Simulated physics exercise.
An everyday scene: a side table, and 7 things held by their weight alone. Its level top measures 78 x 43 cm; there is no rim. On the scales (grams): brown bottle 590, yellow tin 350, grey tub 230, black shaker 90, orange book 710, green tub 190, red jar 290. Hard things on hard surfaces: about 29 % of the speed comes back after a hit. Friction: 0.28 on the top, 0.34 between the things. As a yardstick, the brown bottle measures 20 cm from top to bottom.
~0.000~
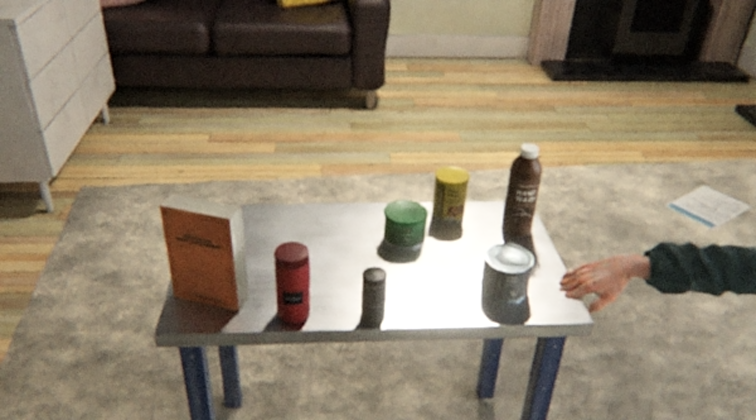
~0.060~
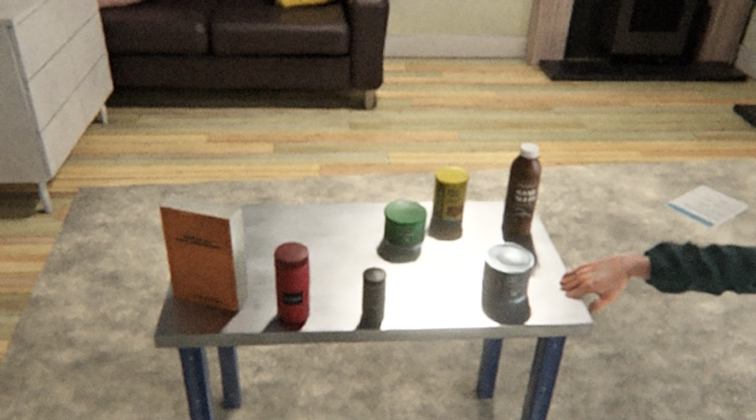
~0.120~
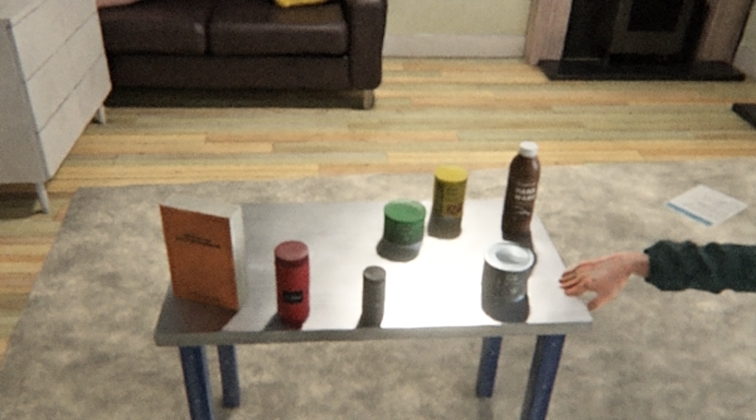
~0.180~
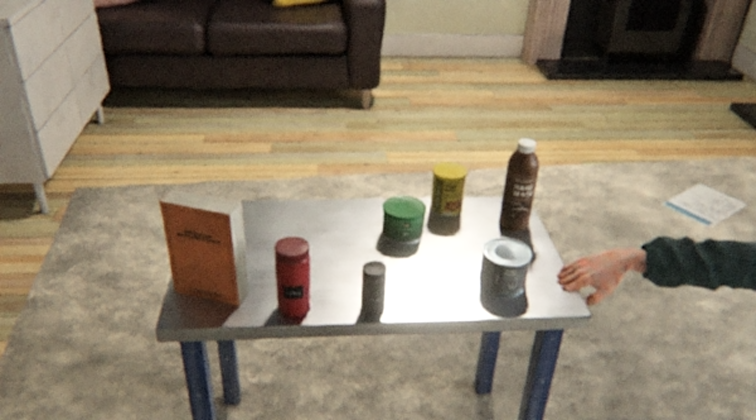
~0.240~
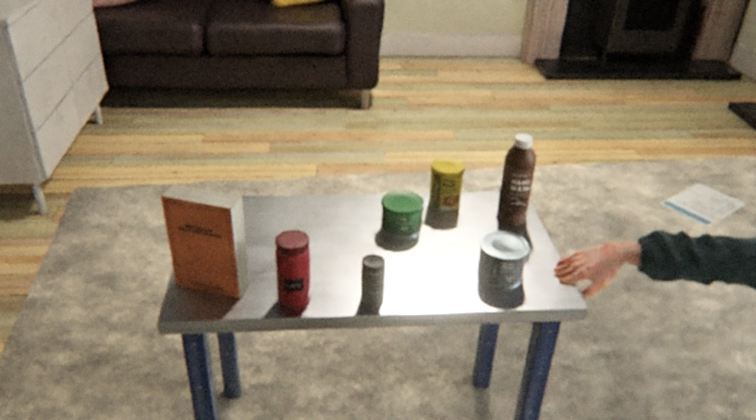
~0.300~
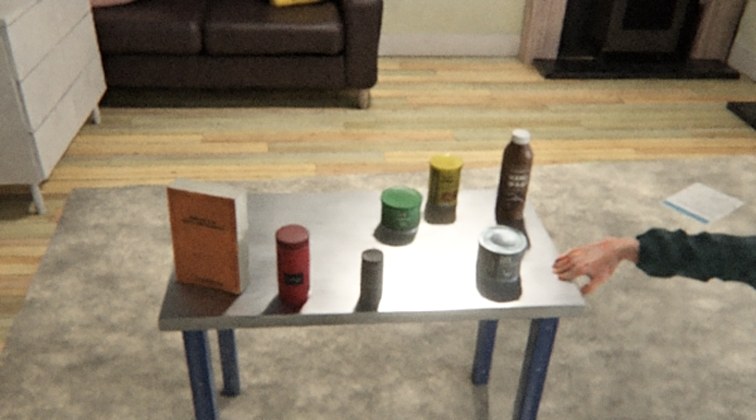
A hand at the right edge of a small metal table stayed against it as the table, crowded with tubs, bottles and a book, shifted slightly away, the orange book tilting a little.
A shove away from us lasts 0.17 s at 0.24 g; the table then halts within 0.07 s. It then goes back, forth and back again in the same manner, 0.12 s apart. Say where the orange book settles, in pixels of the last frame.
The orange book comes to rest near (243, 250).
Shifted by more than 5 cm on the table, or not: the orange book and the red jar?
The orange book leaves its spot; the red jar holds its spot.
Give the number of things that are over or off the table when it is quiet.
In all, 1.
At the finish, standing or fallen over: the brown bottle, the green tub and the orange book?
The brown bottle stays upright; the green tub stays upright; the orange book tips over.
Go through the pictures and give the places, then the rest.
In the first frame, orange book (206, 254); brown bottle (523, 190).
In the second frame, grey tub (507, 273); black shaker (374, 295).
In the third frame, green tub (404, 223); red jar (293, 281).
In the fourth frame, table shifted 2 cm; brown bottle (520, 184); yellow tin (448, 190).
In the fifth frame, table shifted 4 cm; grey tub (502, 260); black shaker (373, 281).
In the sixth frame, table shifted 5 cm; orange book (210, 237) tilted 4°; green tub (401, 209).
By 0.60 s, table shifted 1 cm; orange book tilted 74° near (236, 240); red jar 2 cm from its spot; black shaker 2 cm from its spot.
By 1.00 s, table shifted 5 cm; orange book on its side near (245, 235).
When it is over (2.0 s), lying over on the table, orange book; the other 6 within 5 cm of the start. End places, in pixels of the last picture, orange book near (243, 250).
